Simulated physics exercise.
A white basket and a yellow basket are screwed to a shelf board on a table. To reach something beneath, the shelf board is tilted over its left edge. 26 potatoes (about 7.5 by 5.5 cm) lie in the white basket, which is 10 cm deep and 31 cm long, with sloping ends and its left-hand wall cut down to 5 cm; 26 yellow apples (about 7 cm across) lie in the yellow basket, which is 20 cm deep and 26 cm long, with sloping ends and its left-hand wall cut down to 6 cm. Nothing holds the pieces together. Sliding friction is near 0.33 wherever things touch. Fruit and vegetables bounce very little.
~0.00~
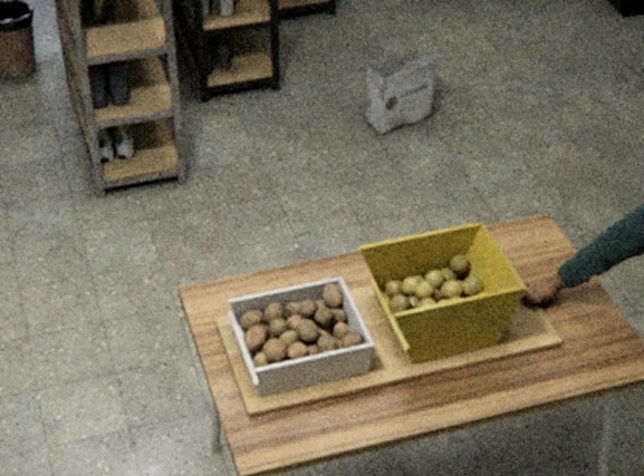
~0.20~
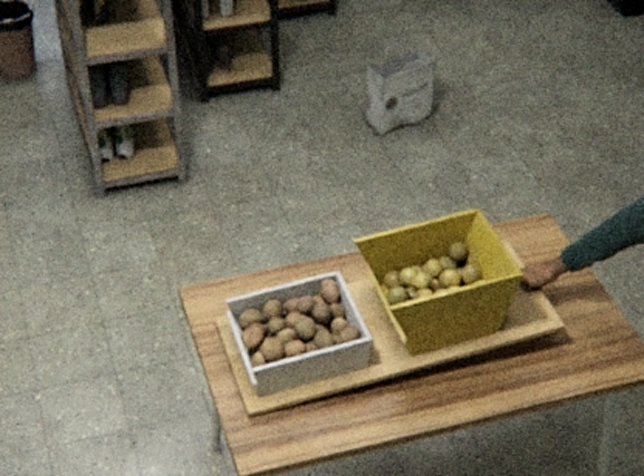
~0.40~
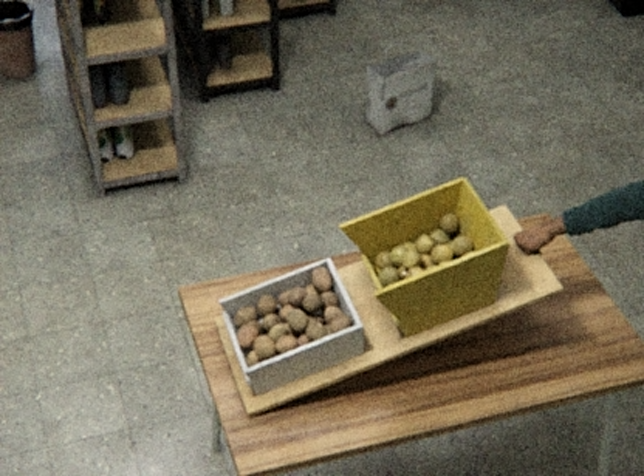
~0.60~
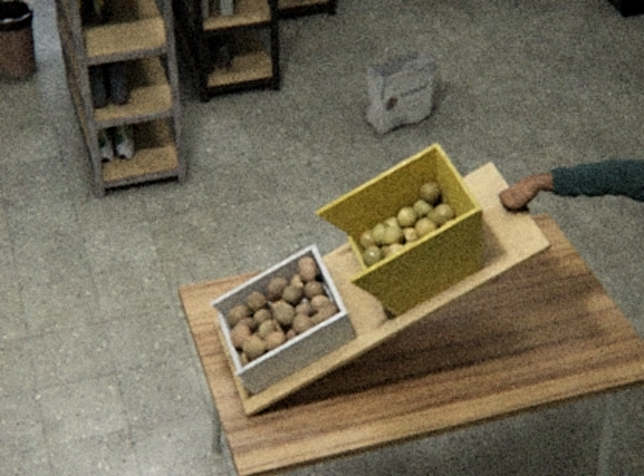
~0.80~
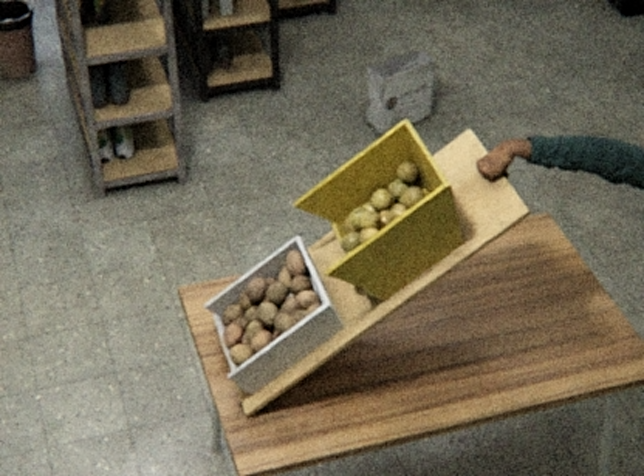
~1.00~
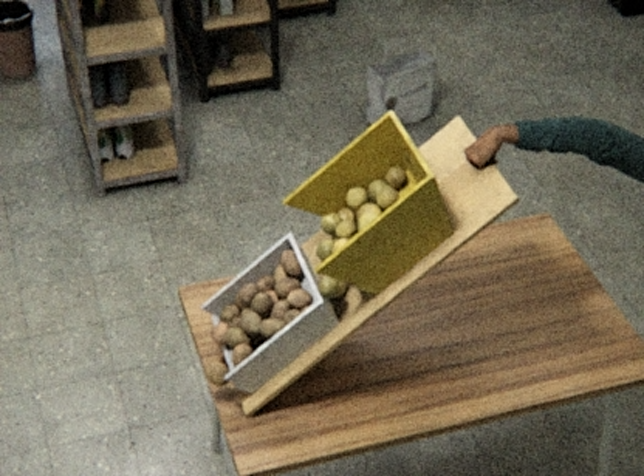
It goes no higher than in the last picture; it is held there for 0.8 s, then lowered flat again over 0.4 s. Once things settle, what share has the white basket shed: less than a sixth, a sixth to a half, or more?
Out of the white basket go a sixth to a half of the potatoes.
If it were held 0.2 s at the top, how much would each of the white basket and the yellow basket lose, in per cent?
Then white basket 20, yellow basket 30 per cent.
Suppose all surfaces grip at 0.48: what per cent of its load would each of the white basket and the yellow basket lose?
In that case white basket 30, yellow basket 20 per cent.
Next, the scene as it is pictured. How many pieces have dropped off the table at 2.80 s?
Some 8 pieces.
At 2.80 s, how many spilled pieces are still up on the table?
Roughly 5.
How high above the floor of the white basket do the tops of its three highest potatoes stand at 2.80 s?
Roughly 9 cm high.
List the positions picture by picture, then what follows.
In the first frame (places track the rim corner closest to us here), white basket (254, 370); yellow basket (394, 315); tipped 0°; all still inside.
In the second frame, white basket (251, 370); yellow basket (389, 308); tipped 4°.
In the third frame, white basket (244, 371); yellow basket (373, 294); tipped 13°.
In the fourth frame, white basket (235, 374); yellow basket (350, 281); tipped 25°.
In the fifth frame, white basket (228, 377); yellow basket (325, 273); tipped 34°.
In the sixth frame, white basket (225, 378); yellow basket (314, 271); tipped 38°; 3 out, the lowest potato at (218, 374).
After 1.29 s, tilt 38°; the white basket is down by 4 of 26 and the yellow basket is down by 4 of 26.
After 1.65 s, tilt 38°; the white basket is down by 6 of 26 and the yellow basket is down by 7 of 26.
After 2.15 s, tilt 2°; the white basket is down by 7 of 26 and the yellow basket is down by 7 of 26.
Outcome (at 2.80 s), the white basket is down by 7 of 26 and the yellow basket is down by 7 of 26. Asked share, 7 of 26, 27 per cent.
